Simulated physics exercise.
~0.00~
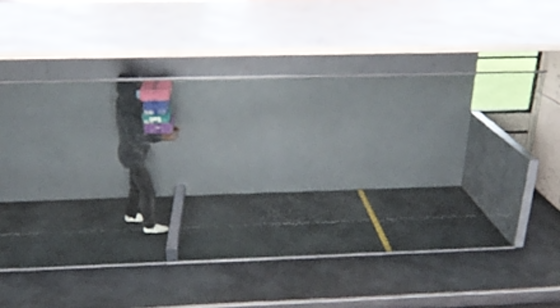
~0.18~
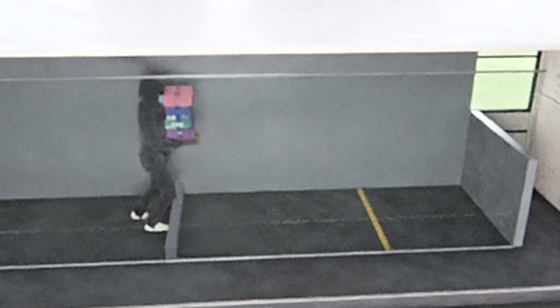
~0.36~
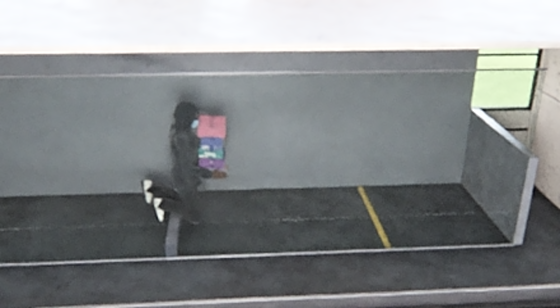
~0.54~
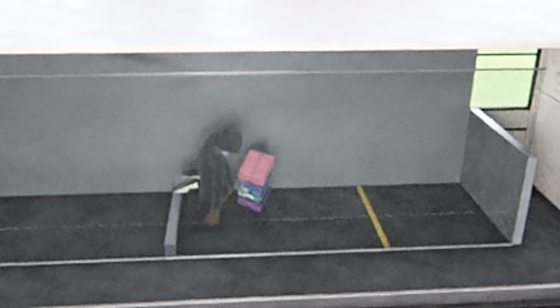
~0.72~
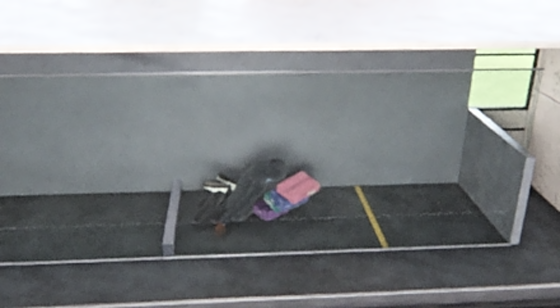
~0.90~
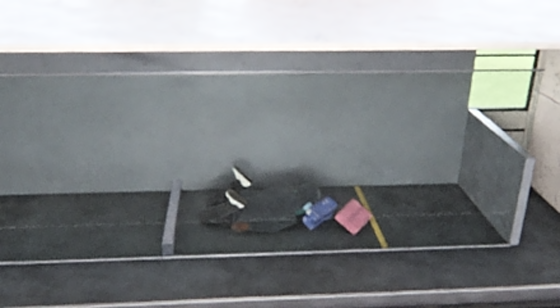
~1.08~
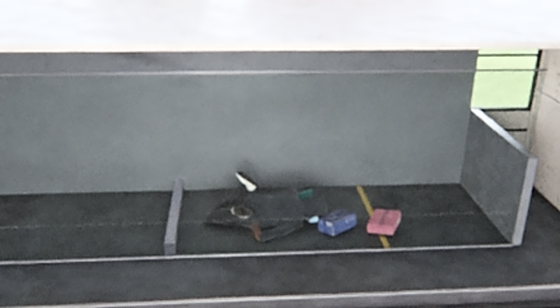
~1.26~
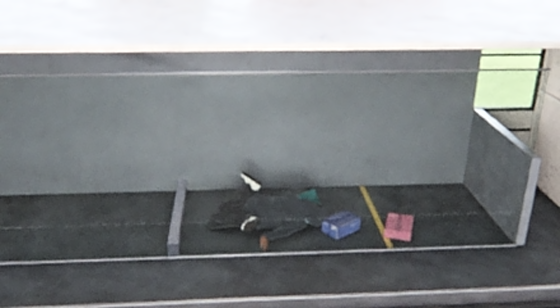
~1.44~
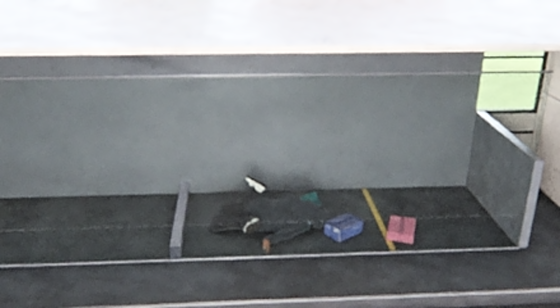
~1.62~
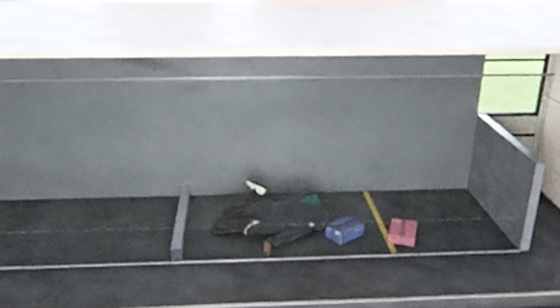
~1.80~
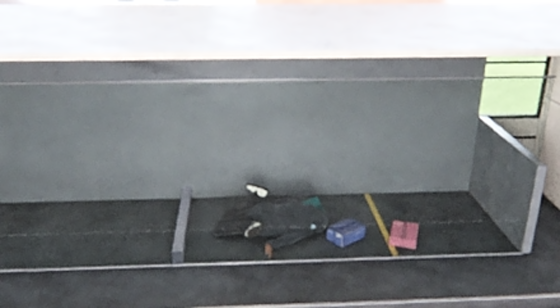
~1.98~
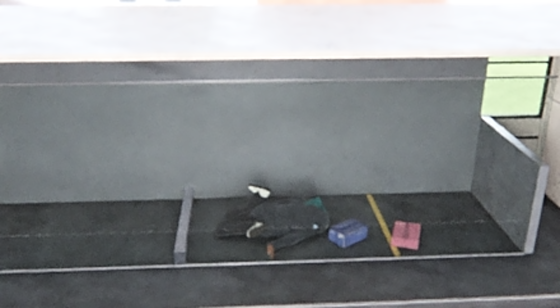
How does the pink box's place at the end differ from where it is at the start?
At the start the pink box is on top of the stack in the person's arms, on the left by the low rail. At the end it lies on the floor to the right, just past the yellow line.
A long, grey-walled compartment with a dark floor is seen from above and to the side, with a low rail left of centre and a yellow line farther right. A dark-clothed person in white shoes stands behind the rail, holding a stack of pink, blue, teal and purple boxes on both forearms. The person moves right and pitches forward over the rail, feet lifting behind, then drops limply to the floor as the boxes spill ahead. The purple one disappears from view. Finally, the person lies still, with the teal and blue boxes short of the line and the pink one just beyond it.
